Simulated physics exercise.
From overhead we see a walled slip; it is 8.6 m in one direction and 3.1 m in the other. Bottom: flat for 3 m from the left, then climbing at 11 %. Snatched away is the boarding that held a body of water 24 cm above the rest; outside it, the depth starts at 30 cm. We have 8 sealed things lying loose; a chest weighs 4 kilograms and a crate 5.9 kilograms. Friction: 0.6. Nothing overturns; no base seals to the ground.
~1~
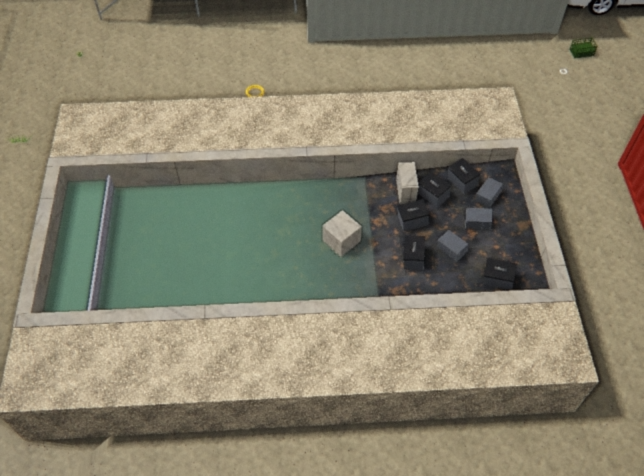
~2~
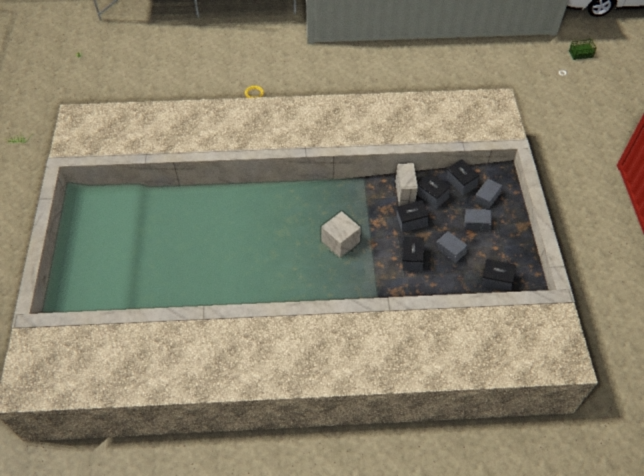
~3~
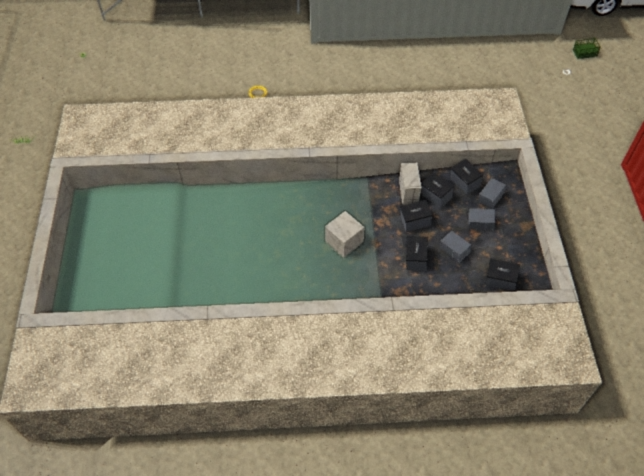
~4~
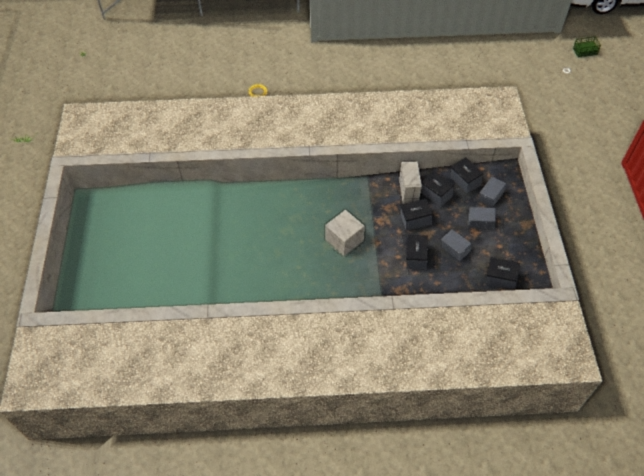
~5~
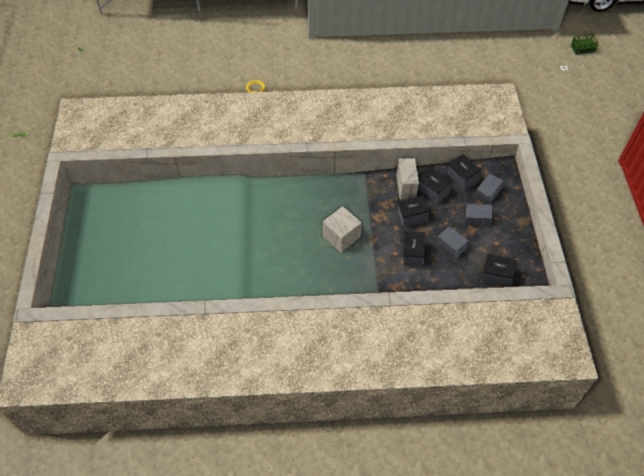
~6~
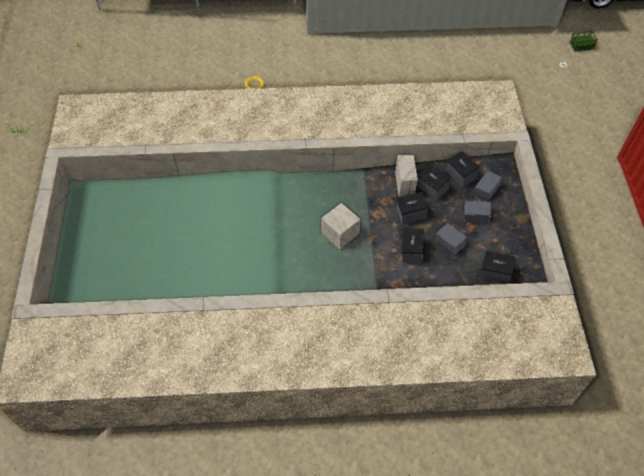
Low ripple moving rightward across green water in a walled rectangular basin after a divider vanishes, pale block and dark boxes staying still.
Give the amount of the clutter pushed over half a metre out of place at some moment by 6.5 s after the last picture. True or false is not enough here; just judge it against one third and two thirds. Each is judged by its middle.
It lies below the lower mark.
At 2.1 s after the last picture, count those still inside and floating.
At that time, 2.
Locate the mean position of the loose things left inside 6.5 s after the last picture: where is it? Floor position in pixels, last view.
The centre sits near (421, 217).
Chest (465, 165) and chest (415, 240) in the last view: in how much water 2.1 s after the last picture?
I'd estimate 0 cm for the first and 4 cm for the second.
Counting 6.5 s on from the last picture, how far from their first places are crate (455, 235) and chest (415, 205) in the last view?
Net displacement, in order: 0 cm; 250 cm.
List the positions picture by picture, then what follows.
A chest at (503, 269), on the bottom; a crate at (481, 215) rests on the ground; 17.0 m2 under water; 0 of 8 have shifted, in the first frame.
A chest at (502, 270) rests on the ground; a crate at (480, 216) rests on the ground; 17.0 m2 under water; 0 of 8 have shifted, in the second frame.
A chest at (506, 270) rests on the ground; a crate at (484, 216) rests on the ground; 17.0 m2 under water; 0 of 8 have shifted, in the third frame.
A chest at (506, 269), on the bottom; a crate at (484, 214), on the bottom; 17.0 m2 under water; 0 of 8 have shifted, in the fourth frame.
A chest at (503, 266), on the bottom; a crate at (481, 211), on the bottom; water covers 17.0 m2; 0 of 8 have shifted, in the fifth frame.
A chest at (501, 262), on the bottom; a crate at (480, 208), on the bottom; 17.0 m2 under water; 0 of 8 have shifted, in the sixth frame.
Then, 0.6 s after the last picture 0 of 8 are over 50 cm from their spots; 0 afloat.
Then, 2.1 s after the last picture 0 of 8 are over 50 cm from their spots; 2 afloat.
Then, 4.1 s after the last picture 2 of 8 are over 50 cm from their spots; 2 afloat.
Then, 6.5 s after the last picture 2 of 8 are over 50 cm from their spots, and 2 have been at some point; 2 afloat.
